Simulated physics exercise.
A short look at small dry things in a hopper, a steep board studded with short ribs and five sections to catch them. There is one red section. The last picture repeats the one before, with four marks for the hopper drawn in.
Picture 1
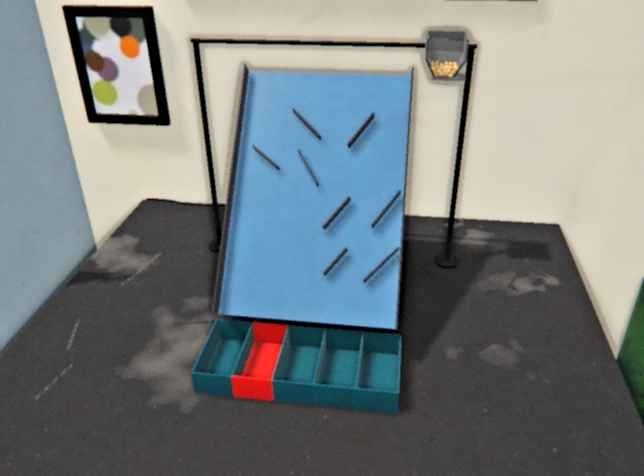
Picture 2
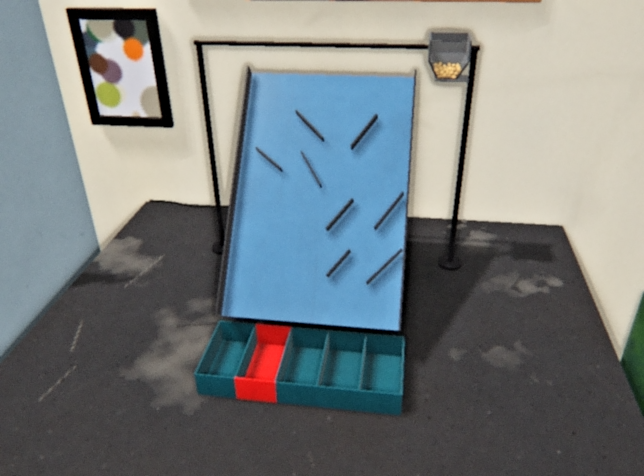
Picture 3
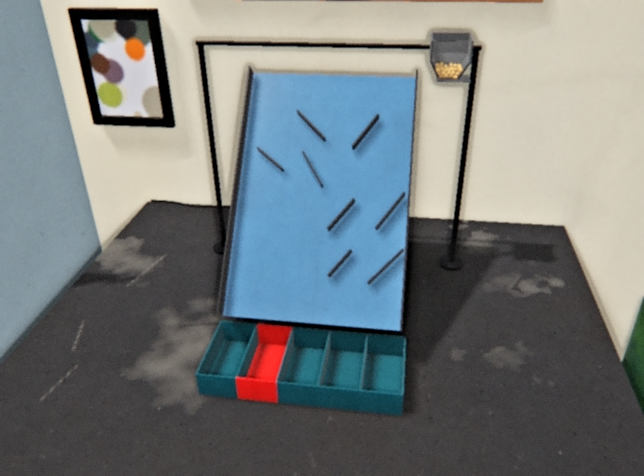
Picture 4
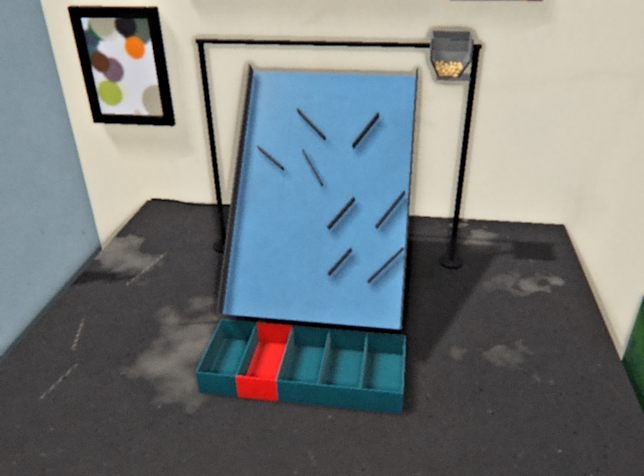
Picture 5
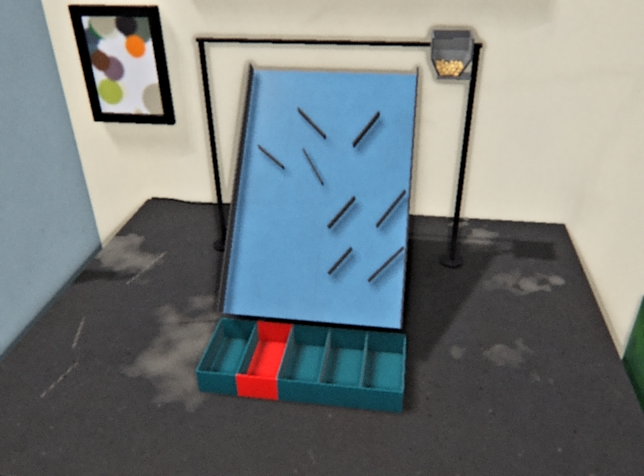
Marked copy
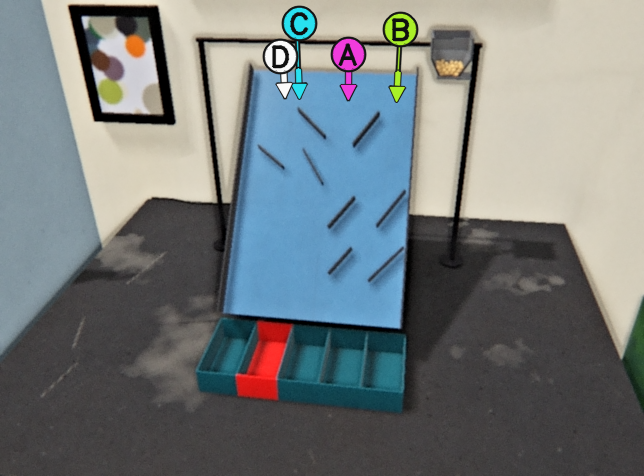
Nothing moved apart from a slight shift in the view, with small tan pieces sitting in a hopper above a tilted blue board of dark ribs and five bins, the second from left red.
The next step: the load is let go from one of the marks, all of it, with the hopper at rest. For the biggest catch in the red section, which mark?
It is A.
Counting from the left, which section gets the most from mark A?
The second.
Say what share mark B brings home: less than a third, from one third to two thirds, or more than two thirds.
It is less than a third.
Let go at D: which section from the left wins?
The third from the left.
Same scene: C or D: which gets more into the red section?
The answer is C.
On the marked copy, mark A meets the board at (348, 94); mark B meets the board at (396, 96); mark C meets the board at (299, 93); mark D meets the board at (284, 92).
For mark A, about two thirds in the red section, about a quarter in other sections.
For mark B, a small part in the red section, most in other sections, a small part held on the board.
For mark C, about half in the red section, about half in other sections, a stray few held on the board, a stray few outside the box.
For mark D, about a quarter in the red section, about two thirds in other sections, a small part outside the box.
